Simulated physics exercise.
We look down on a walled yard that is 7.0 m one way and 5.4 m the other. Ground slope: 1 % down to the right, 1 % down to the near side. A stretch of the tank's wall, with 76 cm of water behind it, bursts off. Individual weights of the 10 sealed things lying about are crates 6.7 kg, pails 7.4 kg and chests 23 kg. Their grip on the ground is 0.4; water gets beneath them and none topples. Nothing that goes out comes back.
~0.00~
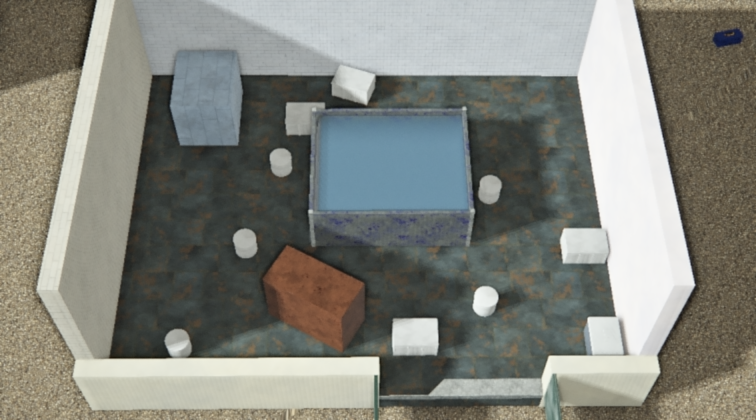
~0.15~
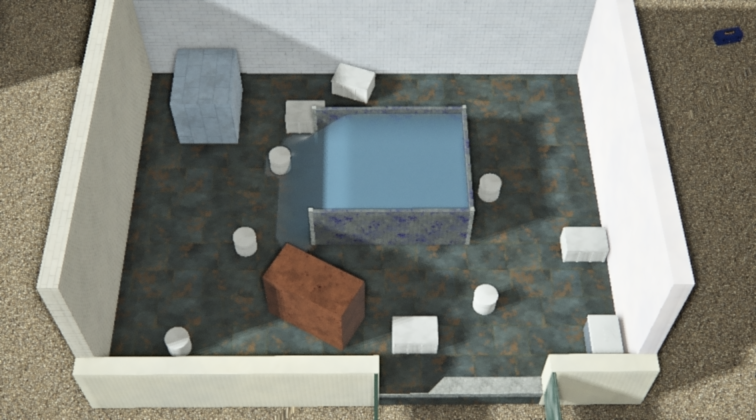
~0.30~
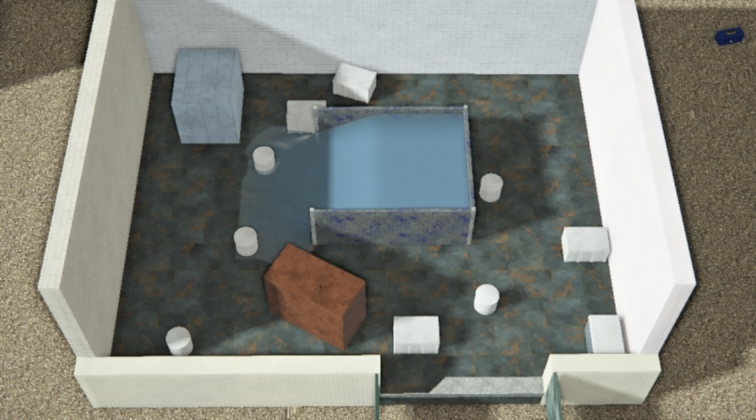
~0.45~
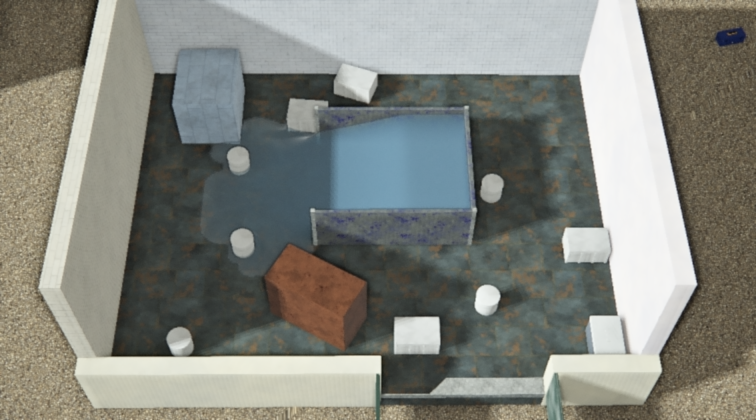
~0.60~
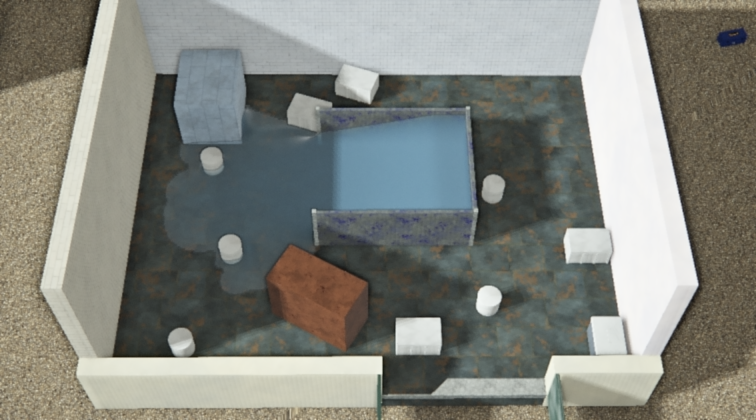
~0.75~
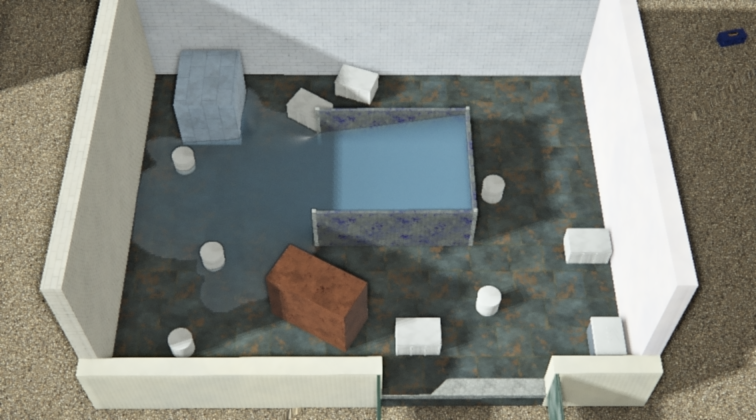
Water spilling from the open left side of a raised tank, spreading across a walled yard and pushing two white pails leftward.
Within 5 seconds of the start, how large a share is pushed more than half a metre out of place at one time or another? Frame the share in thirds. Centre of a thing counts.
That comes to two thirds or more.
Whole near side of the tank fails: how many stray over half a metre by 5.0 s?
The count would be 5.
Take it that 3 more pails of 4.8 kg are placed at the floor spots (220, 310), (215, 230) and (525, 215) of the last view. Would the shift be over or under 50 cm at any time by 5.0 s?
One after another they come out above it, above it, inside the limit.
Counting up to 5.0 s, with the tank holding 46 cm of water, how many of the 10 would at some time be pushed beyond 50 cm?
The count would be 4.
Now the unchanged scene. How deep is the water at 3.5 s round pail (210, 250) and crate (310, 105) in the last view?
Around 16 cm and 5 cm.
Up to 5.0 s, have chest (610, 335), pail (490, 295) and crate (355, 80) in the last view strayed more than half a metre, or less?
Result, in order: Undershooting / overshooting / overshooting.
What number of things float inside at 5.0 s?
The count is 4.
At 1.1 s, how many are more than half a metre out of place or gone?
2 in all.
After 1.1 s 2 of 10 are over 50 cm from their spots; 1 afloat.
After 2.2 s 2 of 10 are over 50 cm from their spots; 3 afloat.
After 3.5 s 4 of 10 are over 50 cm from their spots; 3 afloat.
After 5.0 s 7 of 10 are over 50 cm from their spots, and 7 have been at some point; 4 afloat.
